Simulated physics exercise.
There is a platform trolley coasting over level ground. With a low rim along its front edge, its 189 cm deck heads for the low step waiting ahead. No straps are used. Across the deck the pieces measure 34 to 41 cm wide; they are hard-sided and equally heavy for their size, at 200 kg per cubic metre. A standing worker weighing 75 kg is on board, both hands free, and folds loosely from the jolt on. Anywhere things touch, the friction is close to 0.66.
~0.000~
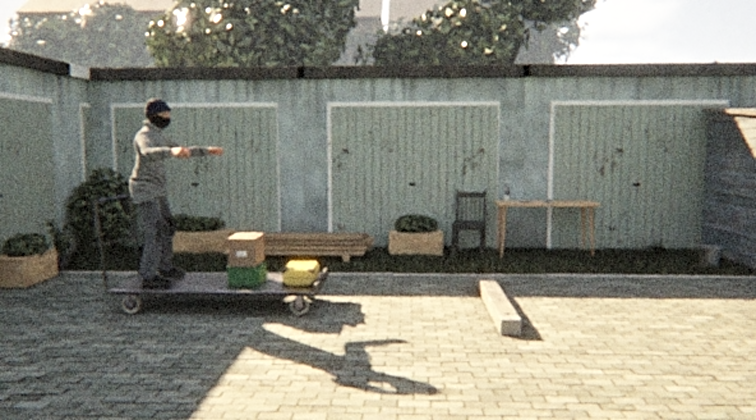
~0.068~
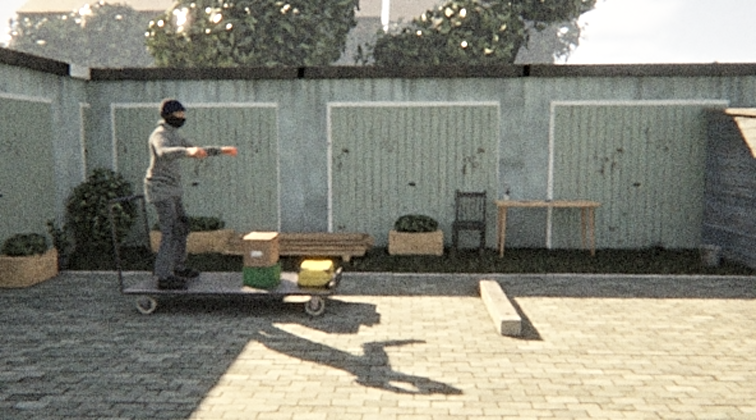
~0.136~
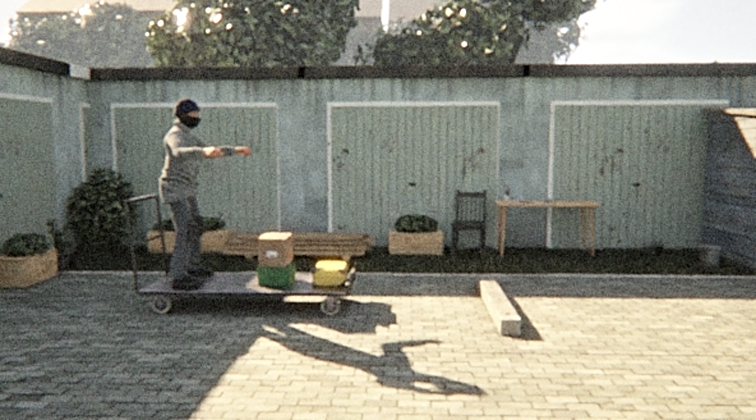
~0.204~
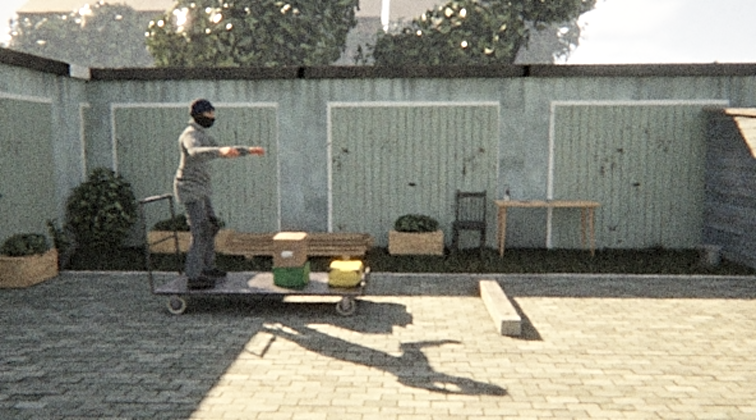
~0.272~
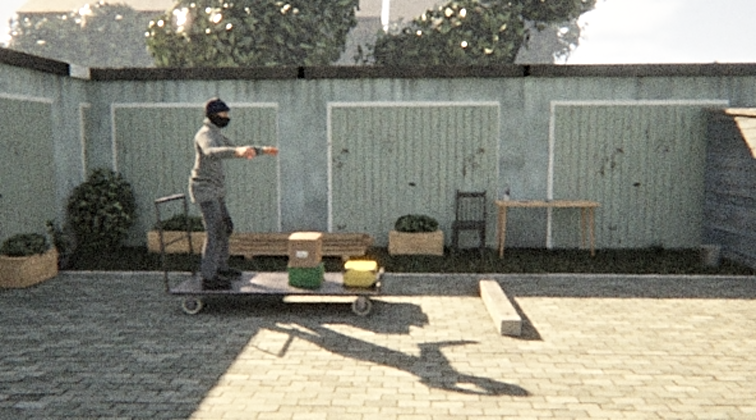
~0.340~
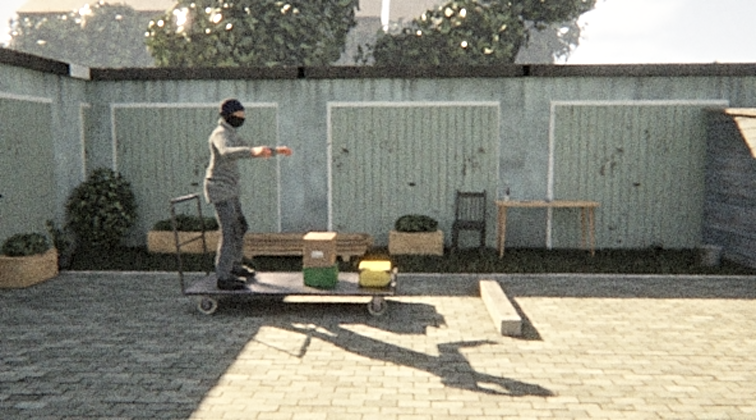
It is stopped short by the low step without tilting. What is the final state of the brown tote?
The brown tote is still aboard.
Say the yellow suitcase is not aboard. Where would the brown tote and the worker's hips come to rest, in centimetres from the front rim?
The brown item would stop 10 centimetres behind the rim, with the hips 50 centimetres behind.
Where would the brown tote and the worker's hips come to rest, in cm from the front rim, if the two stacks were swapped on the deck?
The brown item would overshoot the rim by 40 centimetres, and the hips would rest 40 centimetres behind it.
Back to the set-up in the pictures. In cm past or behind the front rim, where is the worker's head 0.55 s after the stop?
10 cm behind the rim.
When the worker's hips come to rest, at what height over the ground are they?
The hips come to rest around 70 centimetres up.
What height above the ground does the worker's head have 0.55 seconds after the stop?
Height: Approx. 100 cm above ground.
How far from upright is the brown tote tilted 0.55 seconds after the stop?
I'd put the tilt at close to 0°.
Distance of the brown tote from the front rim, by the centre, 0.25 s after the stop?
Around 40 cm short of the front rim.
After 0.79 s the deck stops.
After 1.04 s the brown tote is 40 cm behind the rim, tilted 5°, near (454, 250) in the last picture's view.
After 1.34 s the brown tote is 39 cm behind the rim, tilted 0°, near (455, 251) in the last picture's view.
After 1.79 s the brown tote is 33 cm behind the rim, tilted 5°, near (462, 250) in the last picture's view.
At rest, 3.4 s, nothing is past the rim; behind it, yellow suitcase, green carton, brown tote and the worker's hips.
